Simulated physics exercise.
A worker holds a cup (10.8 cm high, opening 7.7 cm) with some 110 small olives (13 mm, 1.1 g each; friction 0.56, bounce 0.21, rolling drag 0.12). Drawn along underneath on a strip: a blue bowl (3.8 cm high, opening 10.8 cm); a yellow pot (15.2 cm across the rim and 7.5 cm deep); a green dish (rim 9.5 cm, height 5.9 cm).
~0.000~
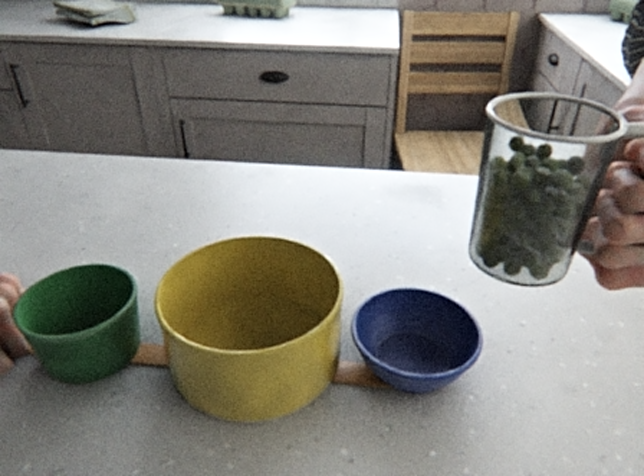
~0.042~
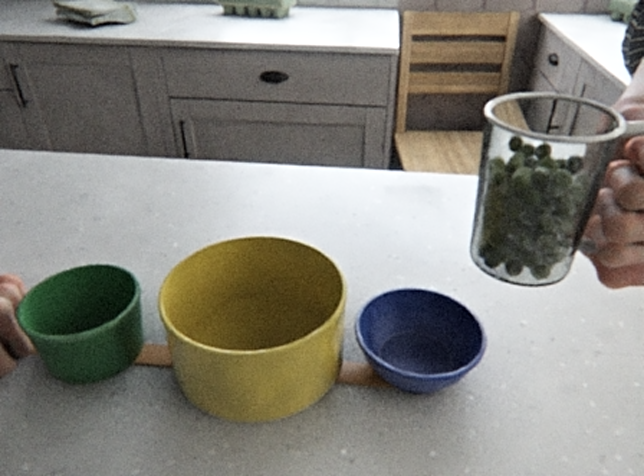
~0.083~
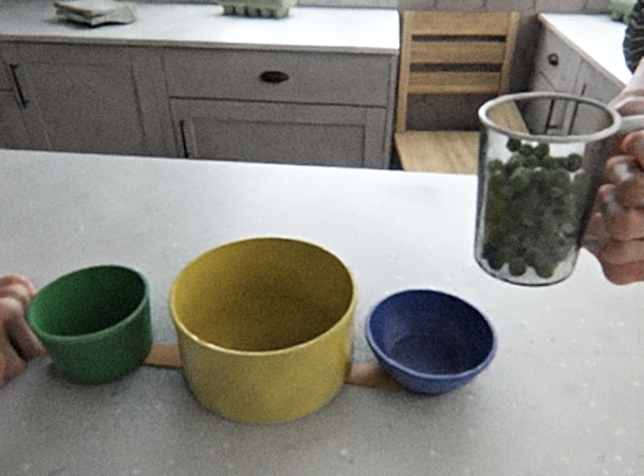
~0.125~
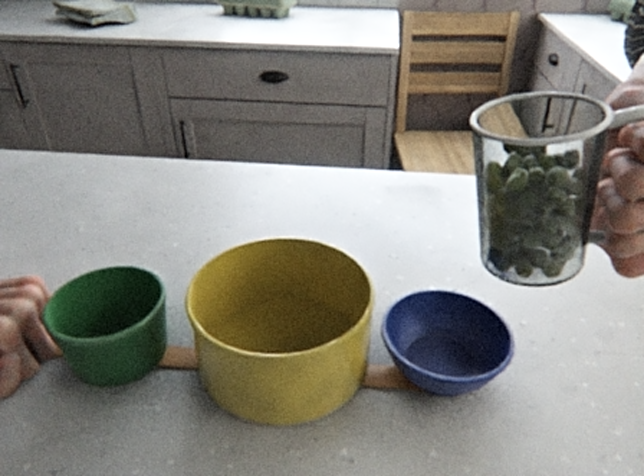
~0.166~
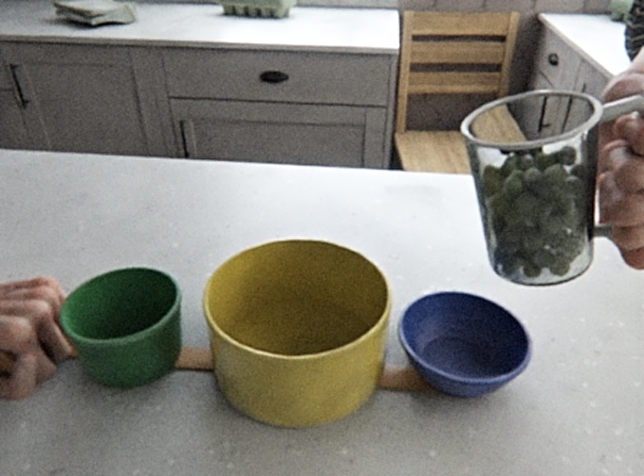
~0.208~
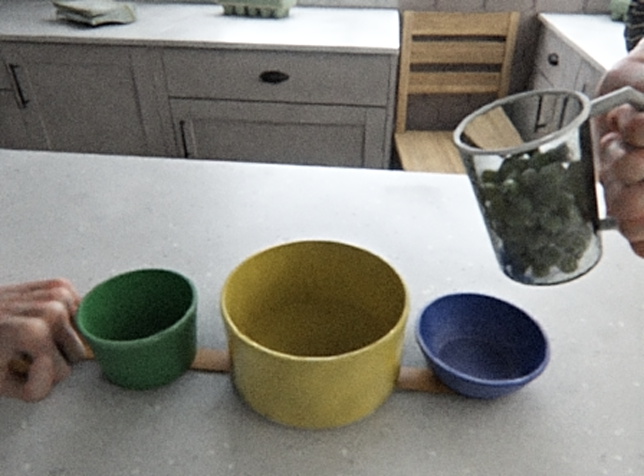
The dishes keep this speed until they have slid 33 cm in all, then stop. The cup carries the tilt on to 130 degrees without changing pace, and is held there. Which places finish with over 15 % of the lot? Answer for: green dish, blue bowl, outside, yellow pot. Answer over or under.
In the green dish: Over; in the blue bowl: Under; outside everything: Over; in the yellow pot: Under.
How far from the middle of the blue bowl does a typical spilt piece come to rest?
Roughly 44 cm.
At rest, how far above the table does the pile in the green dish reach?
Some 5.0 cm.
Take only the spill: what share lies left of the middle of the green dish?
Some 100 per cent.
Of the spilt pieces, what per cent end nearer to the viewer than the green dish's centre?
Roughly 30 per cent.
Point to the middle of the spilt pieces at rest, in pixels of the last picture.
Near (287, 337).
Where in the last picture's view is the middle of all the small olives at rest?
Near (442, 362).
Then, at 0.57 s, tilt 79 degrees; cup 100 %; middle of all pieces on or above the table near (552, 201).
After 0.86 s, tilt 124 degrees; cup 80 %, green dish 15 %, in the air 10 %; middle of all pieces on or above the table near (510, 232).
After 1.14 s, tilt 130 degrees; outside 15 %, green dish 75 %, in the air 10 %; middle of all pieces on or above the table near (431, 347).
After 1.40 s, tilt 130 degrees; outside 25 %, green dish 75 %; middle of all pieces on or above the table near (414, 355).
By 2.2 s all is still; yellow pot 0 %, outside 25 %, cup 0 %, green dish 75 %, blue bowl 0 %.
